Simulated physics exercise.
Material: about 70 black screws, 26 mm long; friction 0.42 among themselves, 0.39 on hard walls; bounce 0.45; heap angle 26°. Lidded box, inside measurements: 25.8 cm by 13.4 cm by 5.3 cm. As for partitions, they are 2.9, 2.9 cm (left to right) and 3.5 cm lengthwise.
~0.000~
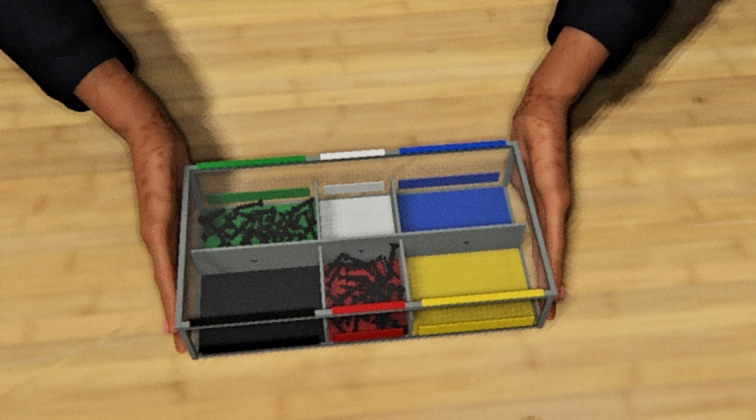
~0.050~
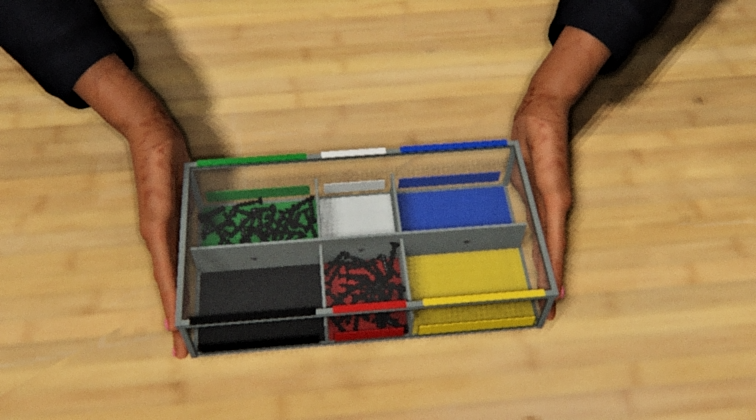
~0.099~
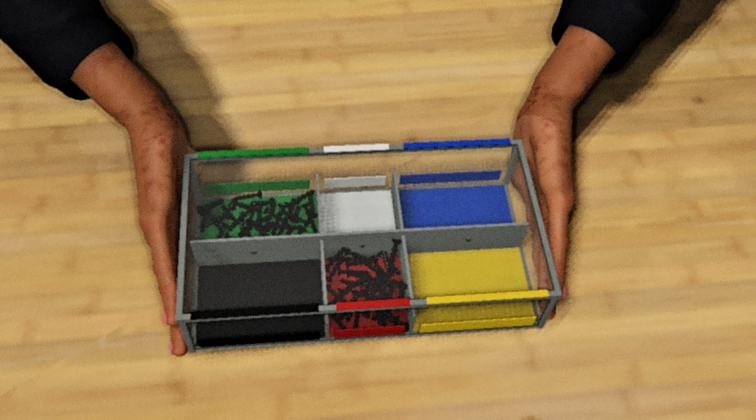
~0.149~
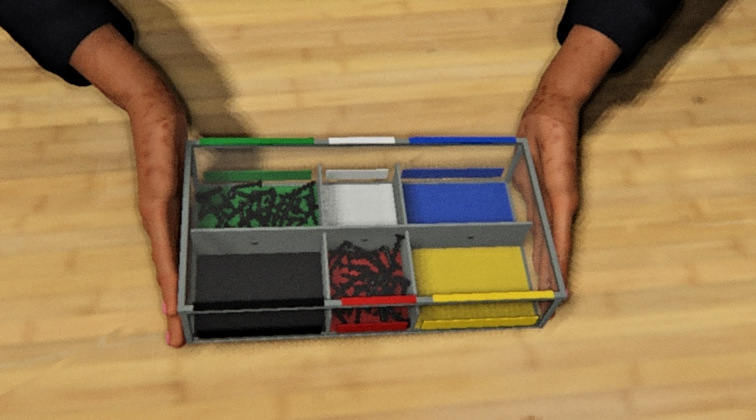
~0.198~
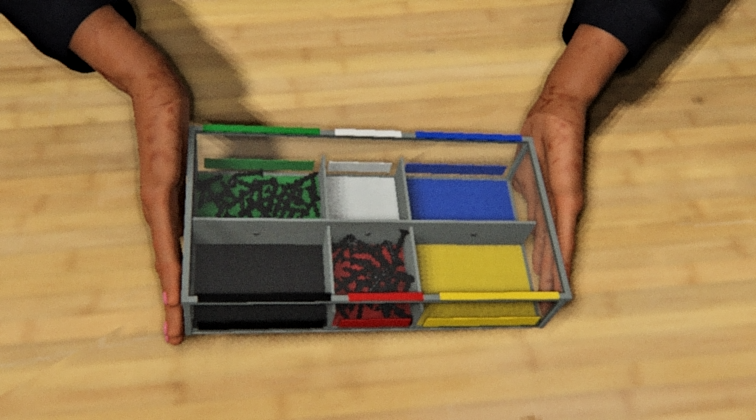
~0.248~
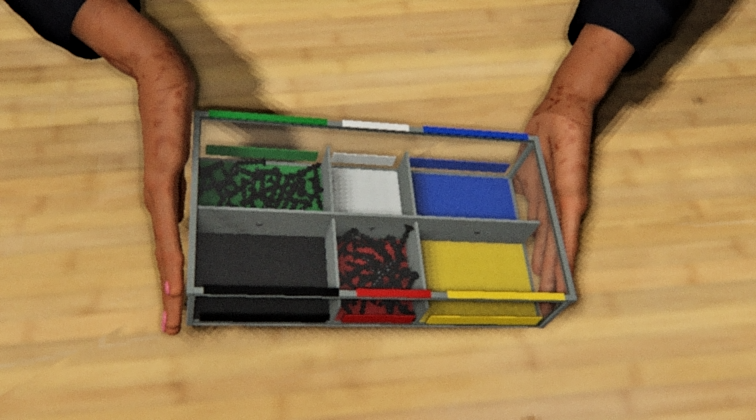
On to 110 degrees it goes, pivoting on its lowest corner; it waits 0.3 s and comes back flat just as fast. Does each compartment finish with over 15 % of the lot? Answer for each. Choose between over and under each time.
Red compartment: Under. Blue compartment: Under. Green compartment: Under. Yellow compartment: Over. White compartment: Under. Black compartment: Under.
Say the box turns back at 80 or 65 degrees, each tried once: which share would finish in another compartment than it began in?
35 % and 10 %.
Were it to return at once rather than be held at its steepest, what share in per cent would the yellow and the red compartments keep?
Result - yellow: 100 %, red: 0 %.
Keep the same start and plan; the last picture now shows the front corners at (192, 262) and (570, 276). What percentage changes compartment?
That gives some 100 per cent.
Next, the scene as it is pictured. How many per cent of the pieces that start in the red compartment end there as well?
0 %.
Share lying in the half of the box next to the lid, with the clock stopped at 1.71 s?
Something like 90 percent of the pieces.
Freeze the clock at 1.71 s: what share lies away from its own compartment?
Value: Close to 95 %.
After 1.71 s, tilt 110 degrees; red 10 %, yellow 85 %, white 5 %.
After 2.69 s, tilt 56 degrees; yellow 100 %.
After 3.66 s, tilt 0 degrees; yellow 100 %.
At rest (4.0 s), red 0 %, blue 0 %, green 0 %, yellow 100 %, white 0 %, black 0 %.
